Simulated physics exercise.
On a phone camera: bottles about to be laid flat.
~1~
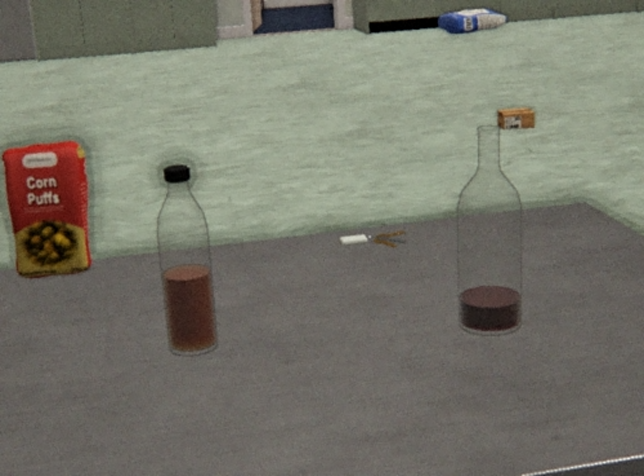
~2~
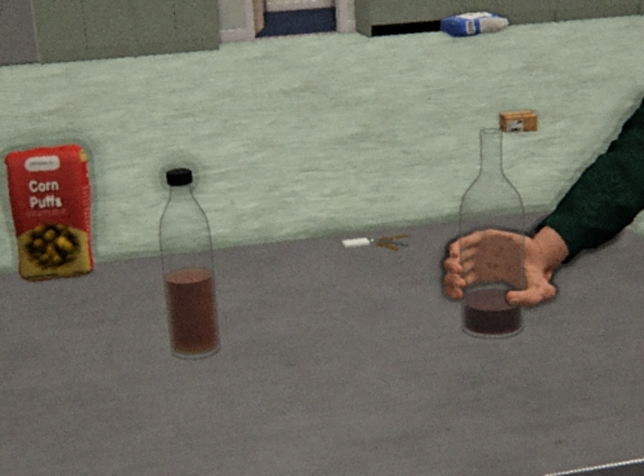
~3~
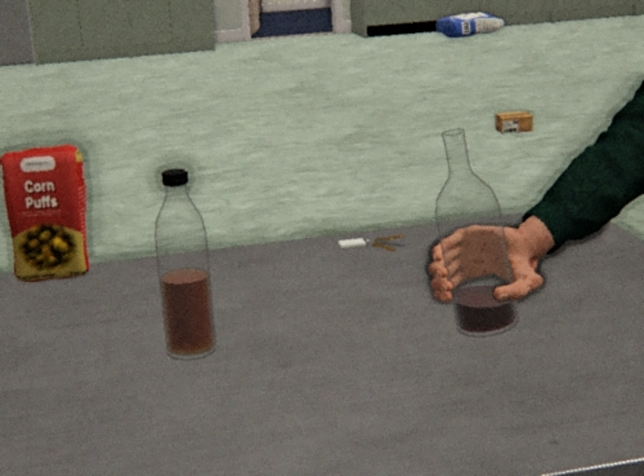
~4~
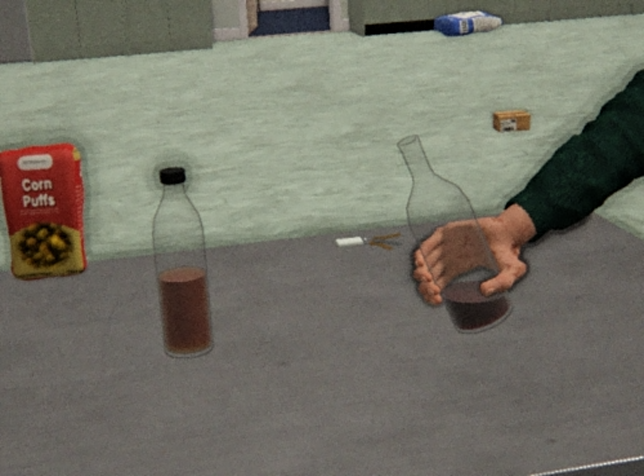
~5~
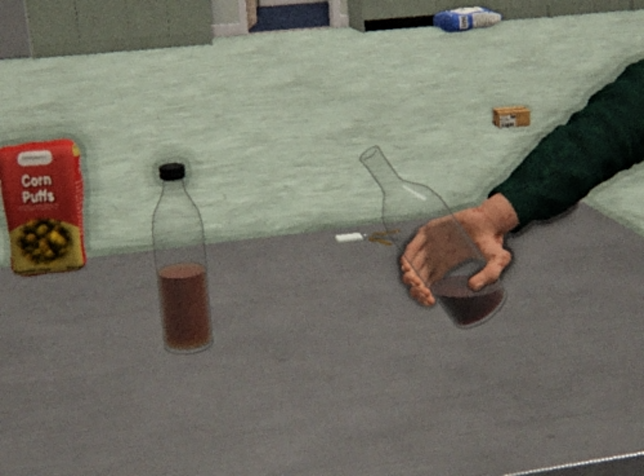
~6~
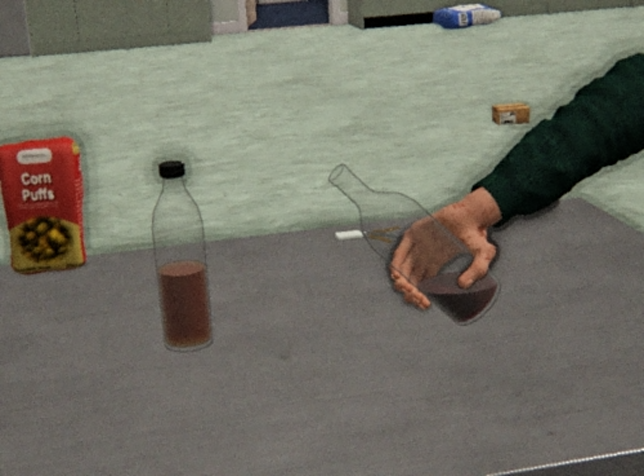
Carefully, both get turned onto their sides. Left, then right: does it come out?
Left: It keeps it in. Right: It keeps it in.
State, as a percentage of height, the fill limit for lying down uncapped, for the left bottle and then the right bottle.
About 24 % and 24 %.
Soon after, the right bottle is nearly down; right bottle, nothing comes out.
Later, the right bottle lies flat; right bottle, nothing comes out.
In the end, both lie flat; right bottle, nothing comes out; left bottle, nothing comes out.
